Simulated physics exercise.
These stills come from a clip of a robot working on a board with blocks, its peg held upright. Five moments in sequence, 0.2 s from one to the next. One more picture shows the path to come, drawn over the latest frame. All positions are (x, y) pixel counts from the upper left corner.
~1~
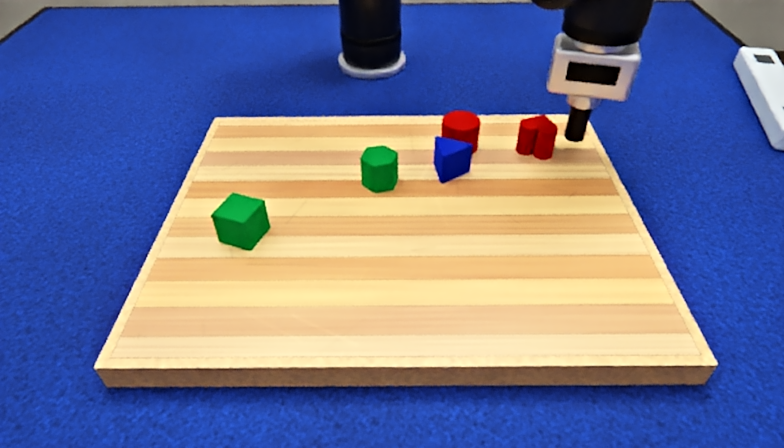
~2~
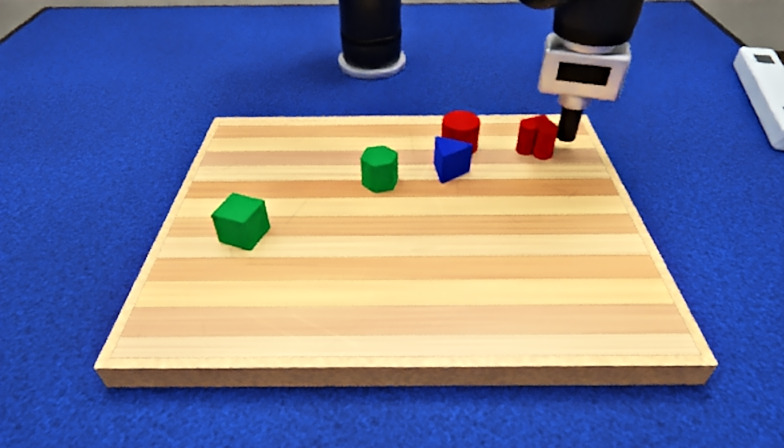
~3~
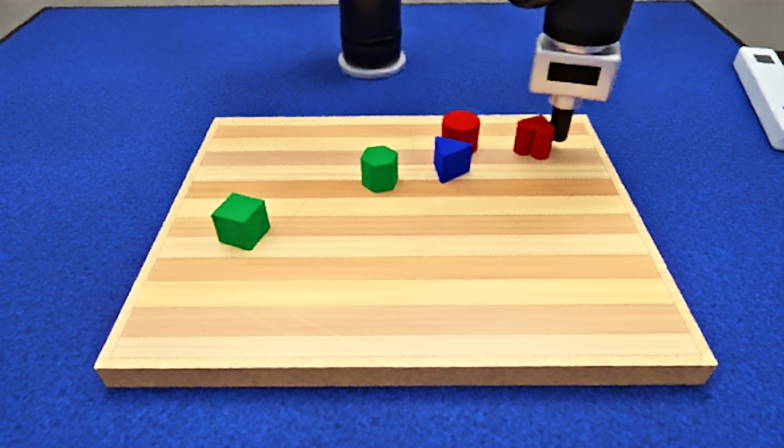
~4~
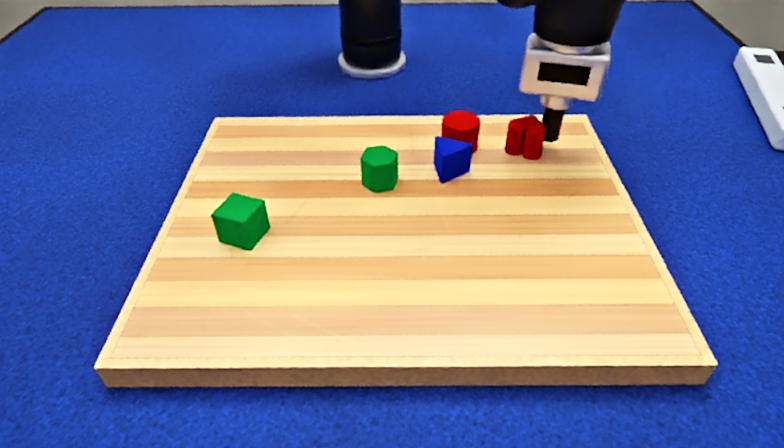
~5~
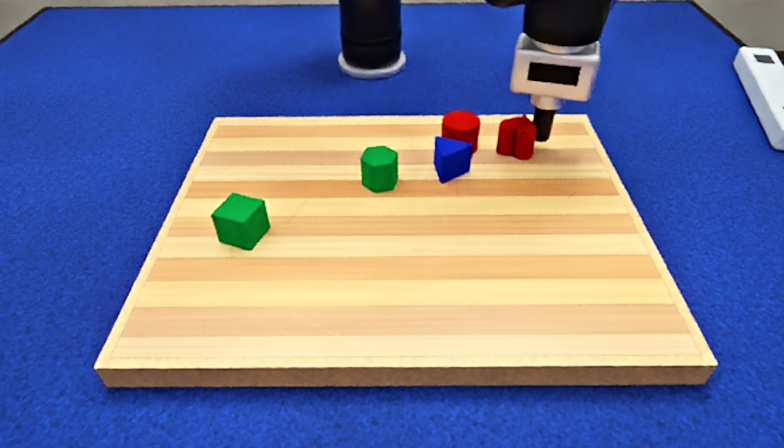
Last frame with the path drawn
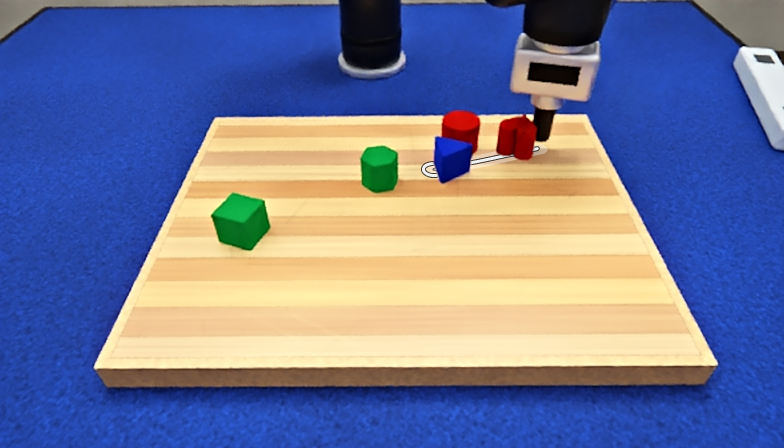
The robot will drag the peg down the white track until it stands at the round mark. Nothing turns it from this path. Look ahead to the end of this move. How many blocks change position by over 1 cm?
I reckon the push displaces three or more of the blocks by more than 1 cm.
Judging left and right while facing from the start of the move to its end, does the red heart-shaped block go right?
Yes, it checks out.
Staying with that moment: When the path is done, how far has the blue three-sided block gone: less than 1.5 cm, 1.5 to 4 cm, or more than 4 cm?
Between 1.5 and 4 cm.
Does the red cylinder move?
Yes - that is the case.
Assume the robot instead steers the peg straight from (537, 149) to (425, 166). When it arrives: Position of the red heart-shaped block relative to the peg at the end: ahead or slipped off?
The block sits ahead of the peg.
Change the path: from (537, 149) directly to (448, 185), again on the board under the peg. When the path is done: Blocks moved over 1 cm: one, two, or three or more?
Count: Three or more.
Drawn move, straight from (537, 149) to (434, 169).
What follows on the original path. One third of the way, peg at (506, 145); red cylinder at (448, 118); red heart-shaped block at (483, 128), turned 25° clockwise.
Two thirds of the way, peg at (471, 152); blue three-sided block at (447, 147); red cylinder at (427, 113); red heart-shaped block at (450, 130), turned 50° clockwise.
At the end, peg at (434, 158); green six-sided block still; blue three-sided block at (436, 155), turned 20° anticlockwise; red cylinder at (421, 110); red heart-shaped block at (426, 130), turned 90° clockwise.
